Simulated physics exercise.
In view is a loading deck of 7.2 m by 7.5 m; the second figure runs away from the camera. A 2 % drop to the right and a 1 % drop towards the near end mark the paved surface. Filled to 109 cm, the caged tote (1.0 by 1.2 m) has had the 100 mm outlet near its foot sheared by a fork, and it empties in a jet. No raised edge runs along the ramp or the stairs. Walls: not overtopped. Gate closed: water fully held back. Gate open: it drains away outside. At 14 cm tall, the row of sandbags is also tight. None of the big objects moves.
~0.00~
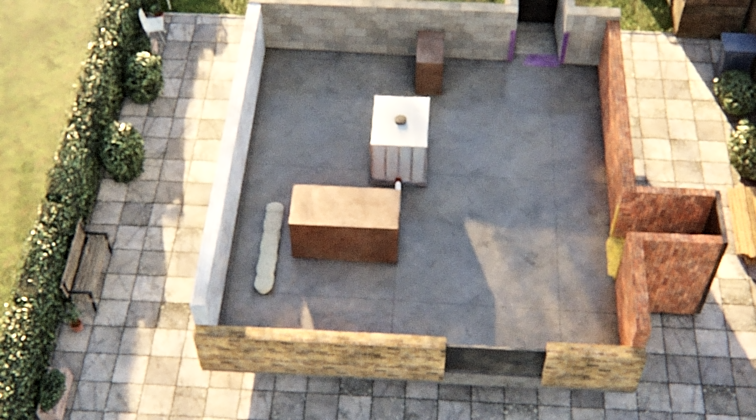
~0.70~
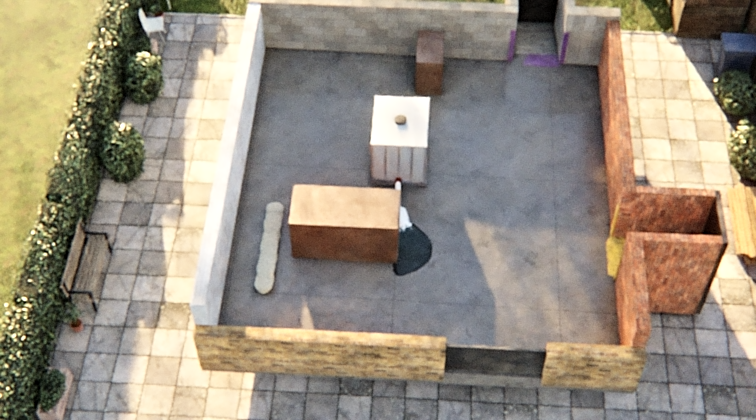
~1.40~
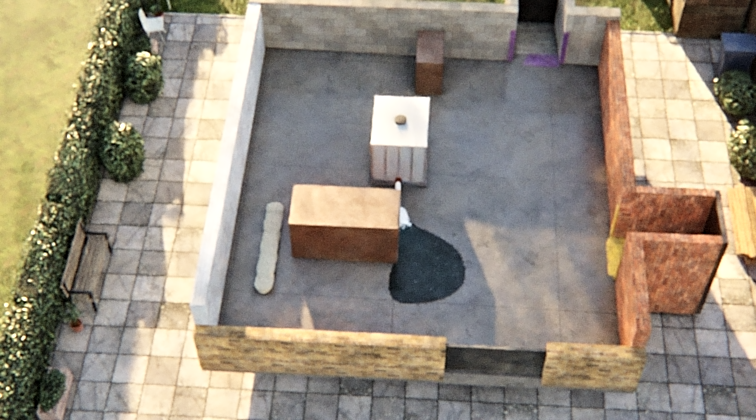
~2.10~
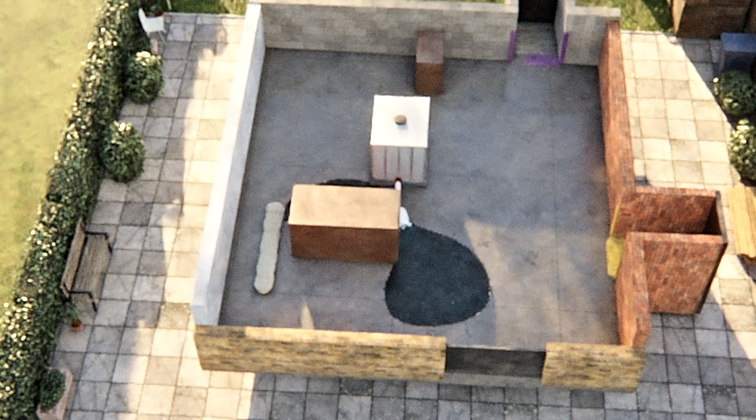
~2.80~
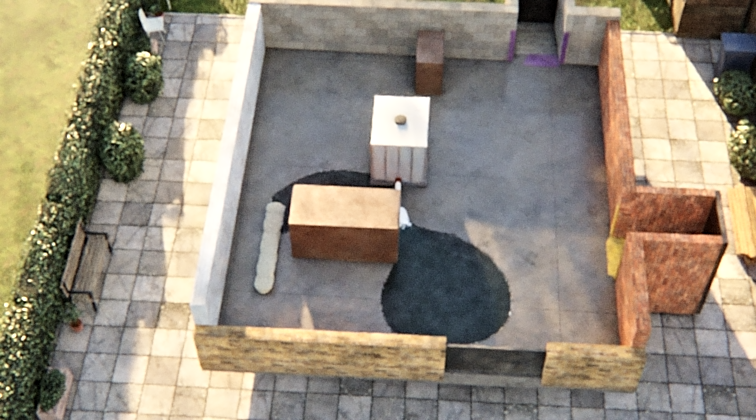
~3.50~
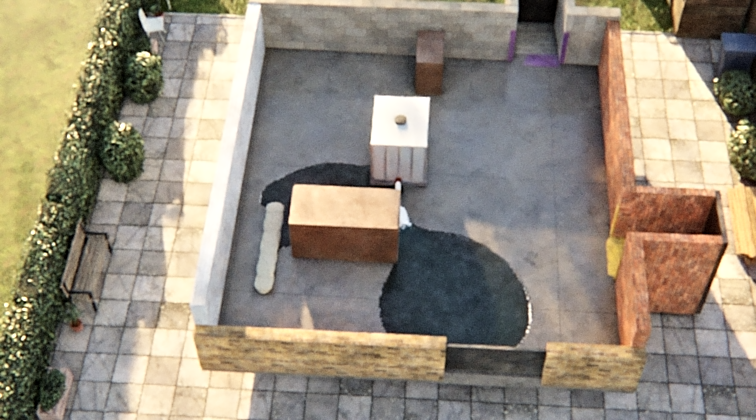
On a walled grey deck, dark water spreads from beside a brown block, widening toward the front wall.
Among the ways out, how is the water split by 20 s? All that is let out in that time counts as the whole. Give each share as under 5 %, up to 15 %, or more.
The gateway carries off not even 5 %. The stairwell (marked yellow) carries off between 5 and 15 %. The down ramp (marked purple) carries off less than 5 %.
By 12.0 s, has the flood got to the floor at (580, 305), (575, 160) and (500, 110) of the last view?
First waterlogged, then untouched, then untouched.
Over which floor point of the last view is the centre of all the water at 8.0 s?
Centre estimate: Near (436, 276).
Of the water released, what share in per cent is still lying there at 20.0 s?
92 %.
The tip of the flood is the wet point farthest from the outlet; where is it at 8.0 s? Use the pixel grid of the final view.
The front reaches farthest at about (616, 371).
After 5.0 s water covers 20 % of the floor and is deepest (5 cm) near (398, 217); gone so far, the gateway 0 %, the stairwell (marked yellow) 0 %, the down ramp (marked purple) 0 %.
After 8.0 s water covers 30 % of the floor and is deepest (6 cm) near (616, 371); gone so far, the gateway 0 %, the stairwell (marked yellow) 0 %, the down ramp (marked purple) 0 %.
After 12.0 s water covers 35 % of the floor and is deepest (7 cm) near (616, 371); gone so far, the gateway 0 %, the stairwell (marked yellow) 1 %, the down ramp (marked purple) 0 %.
After 16.0 s water covers 45 % of the floor and is deepest (7 cm) near (616, 371); gone so far, the gateway 0 %, the stairwell (marked yellow) 4 %, the down ramp (marked purple) 0 %.
After 20.0 s water covers 50 % of the floor and is deepest (8 cm) near (616, 371); gone so far, the gateway 0 %, the stairwell (marked yellow) 8 %, the down ramp (marked purple) 0 %.
